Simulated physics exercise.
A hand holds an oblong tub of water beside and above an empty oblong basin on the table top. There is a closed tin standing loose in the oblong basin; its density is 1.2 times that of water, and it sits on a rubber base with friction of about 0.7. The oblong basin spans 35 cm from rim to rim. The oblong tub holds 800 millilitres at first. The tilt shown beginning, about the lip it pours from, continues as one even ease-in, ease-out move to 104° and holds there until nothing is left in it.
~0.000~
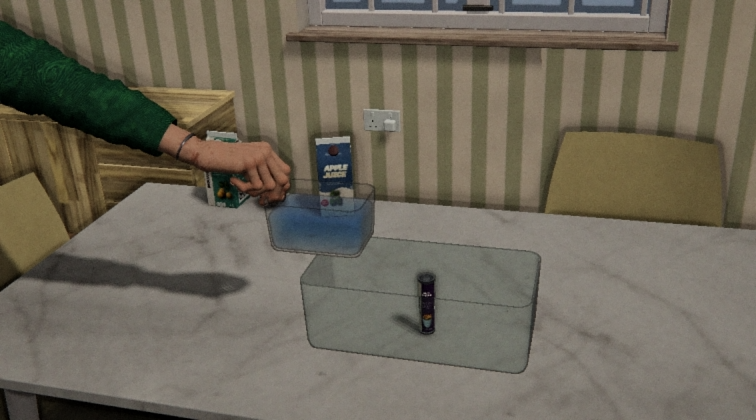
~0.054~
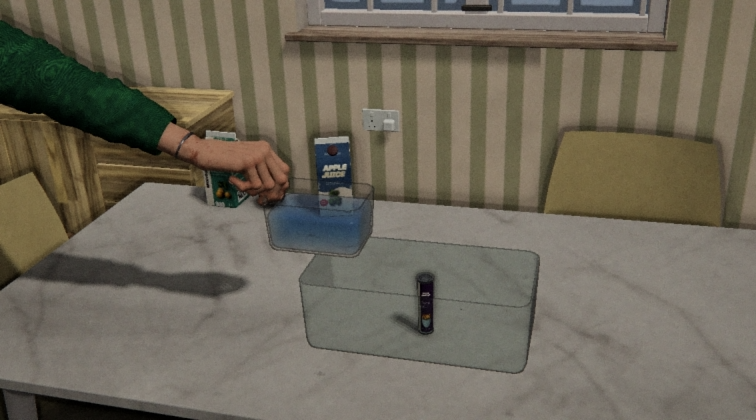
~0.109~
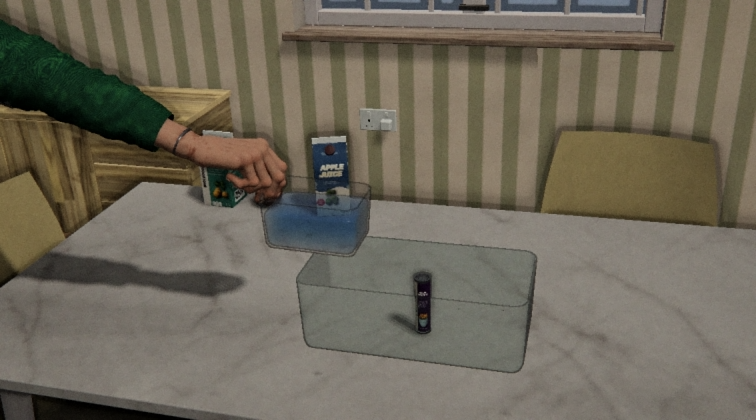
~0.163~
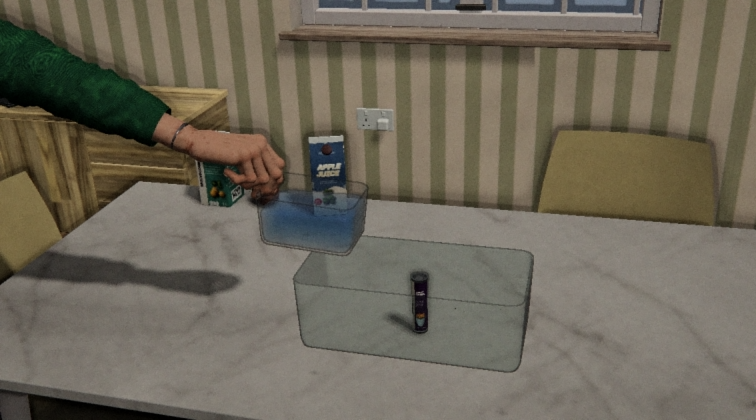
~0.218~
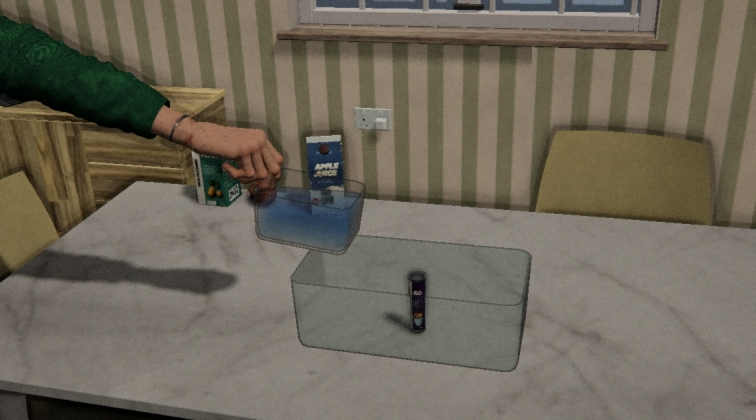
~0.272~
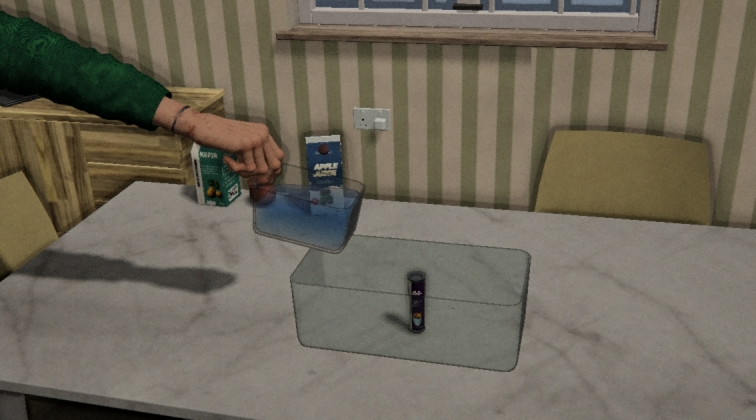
A hand in a green sleeve held a clear tub of blue water above a marble table, beside an empty clear basin with a small dark tin standing inside, and gradually tilted the tub slightly rightward.
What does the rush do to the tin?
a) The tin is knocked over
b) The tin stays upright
The tin stays upright.
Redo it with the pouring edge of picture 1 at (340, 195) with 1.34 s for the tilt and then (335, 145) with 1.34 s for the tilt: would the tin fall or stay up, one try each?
Try 1: Tipped over; try 2: Still standing.
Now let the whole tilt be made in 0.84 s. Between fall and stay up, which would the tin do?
In that case the tin does not tip.
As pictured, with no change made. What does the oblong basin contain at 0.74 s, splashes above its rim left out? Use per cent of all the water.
I reckon close to 8 percent of it.
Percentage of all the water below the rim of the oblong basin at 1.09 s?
Roughly 76 percent of it.
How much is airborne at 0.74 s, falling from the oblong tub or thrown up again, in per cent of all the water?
Near 30 per cent at that moment.
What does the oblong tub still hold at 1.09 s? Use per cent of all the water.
About 12 % is still there.
After 0.74 s the tilt is 61° and 63 per cent is still to pour; the tin stands where it began.
After 1.09 s the tilt is 95° and 13 per cent is still to pour; the tin stands where it began.
After 1.45 s the tilt is 104° and 0 per cent is still to pour; the tin stands where it began.
After 1.84 s the tilt is 104° and 0 per cent is still to pour; the tin stands where it began.
In the end the tin stands where it began.
